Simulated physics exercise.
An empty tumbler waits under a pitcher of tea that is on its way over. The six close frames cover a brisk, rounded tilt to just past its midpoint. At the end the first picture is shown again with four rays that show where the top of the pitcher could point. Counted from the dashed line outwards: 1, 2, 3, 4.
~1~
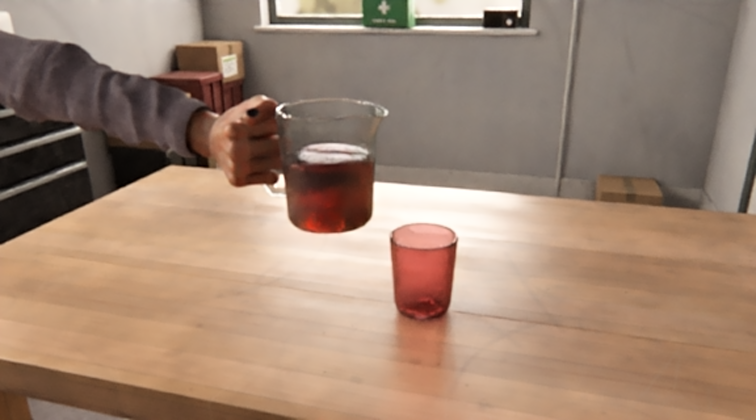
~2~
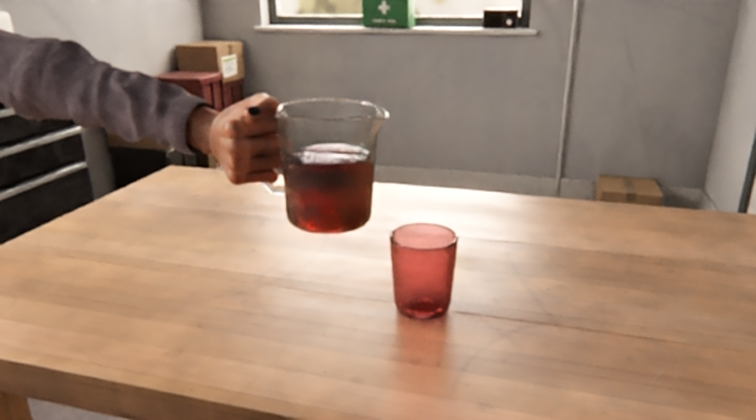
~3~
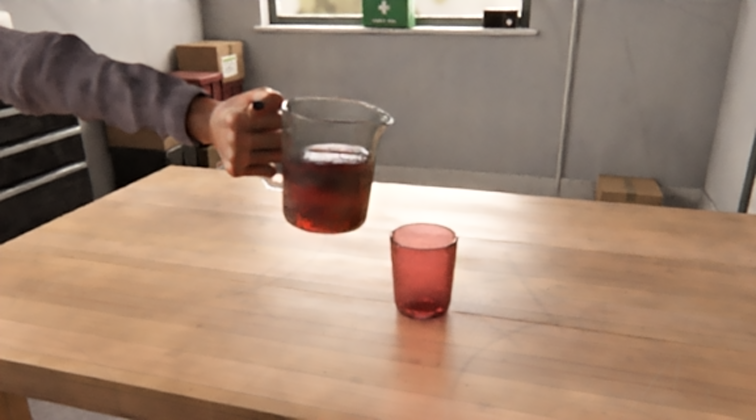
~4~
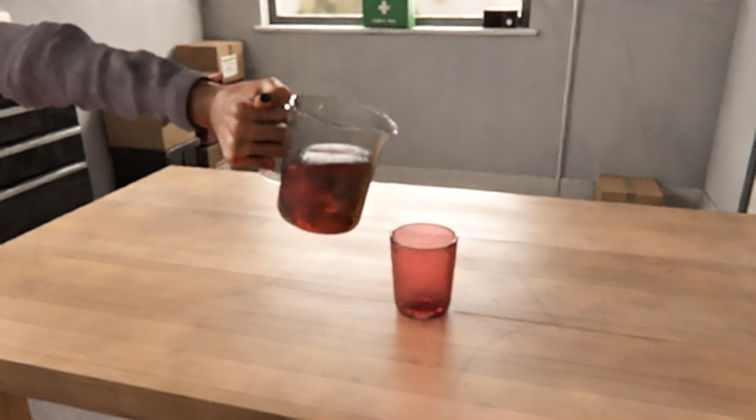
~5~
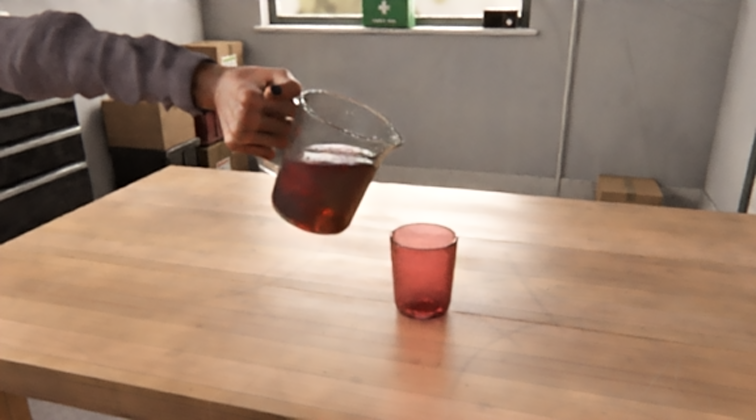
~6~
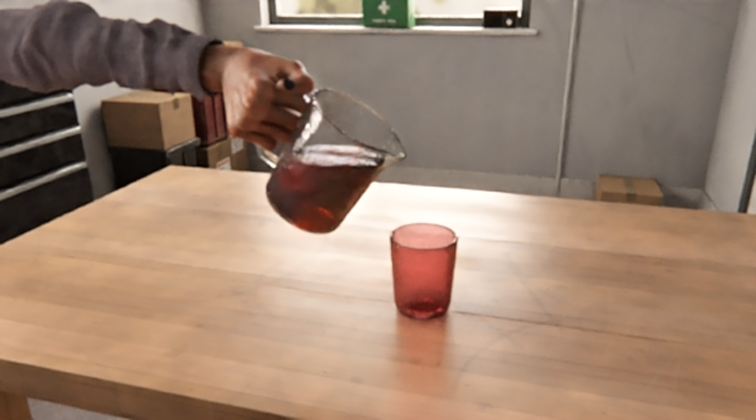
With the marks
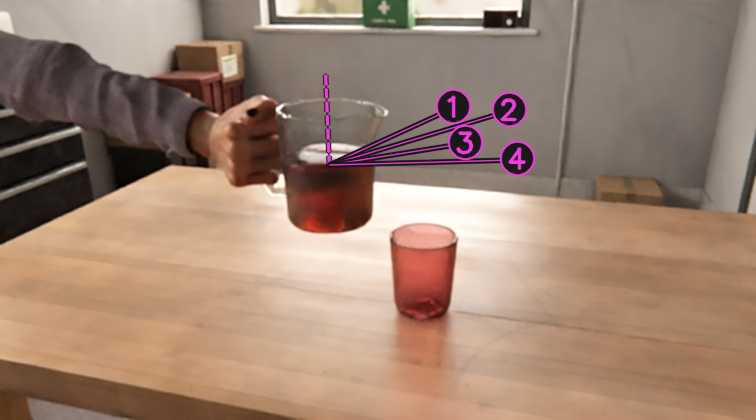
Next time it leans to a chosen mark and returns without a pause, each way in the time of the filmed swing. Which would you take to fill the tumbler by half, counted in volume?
Go for 1.
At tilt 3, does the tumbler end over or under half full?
Over half.
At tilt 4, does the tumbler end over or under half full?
Over.
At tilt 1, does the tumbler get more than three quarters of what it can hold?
No, less.
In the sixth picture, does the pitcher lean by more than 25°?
Yes.
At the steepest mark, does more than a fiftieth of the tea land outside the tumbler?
Yes.
On the marked copy, 1 at (438, 115); 2 at (493, 115); 3 at (448, 146); 4 at (500, 160).
With 1, the tumbler ends with about 50 % of what it can hold.
With 2, the tumbler ends with about 76 % of what it can hold.
With 3, the tumbler ends with about 82 % of what it can hold; 14 % of the tea is spilt.
With 4, the tumbler ends with about 90 % of what it can hold; 23 % of the tea is spilt.
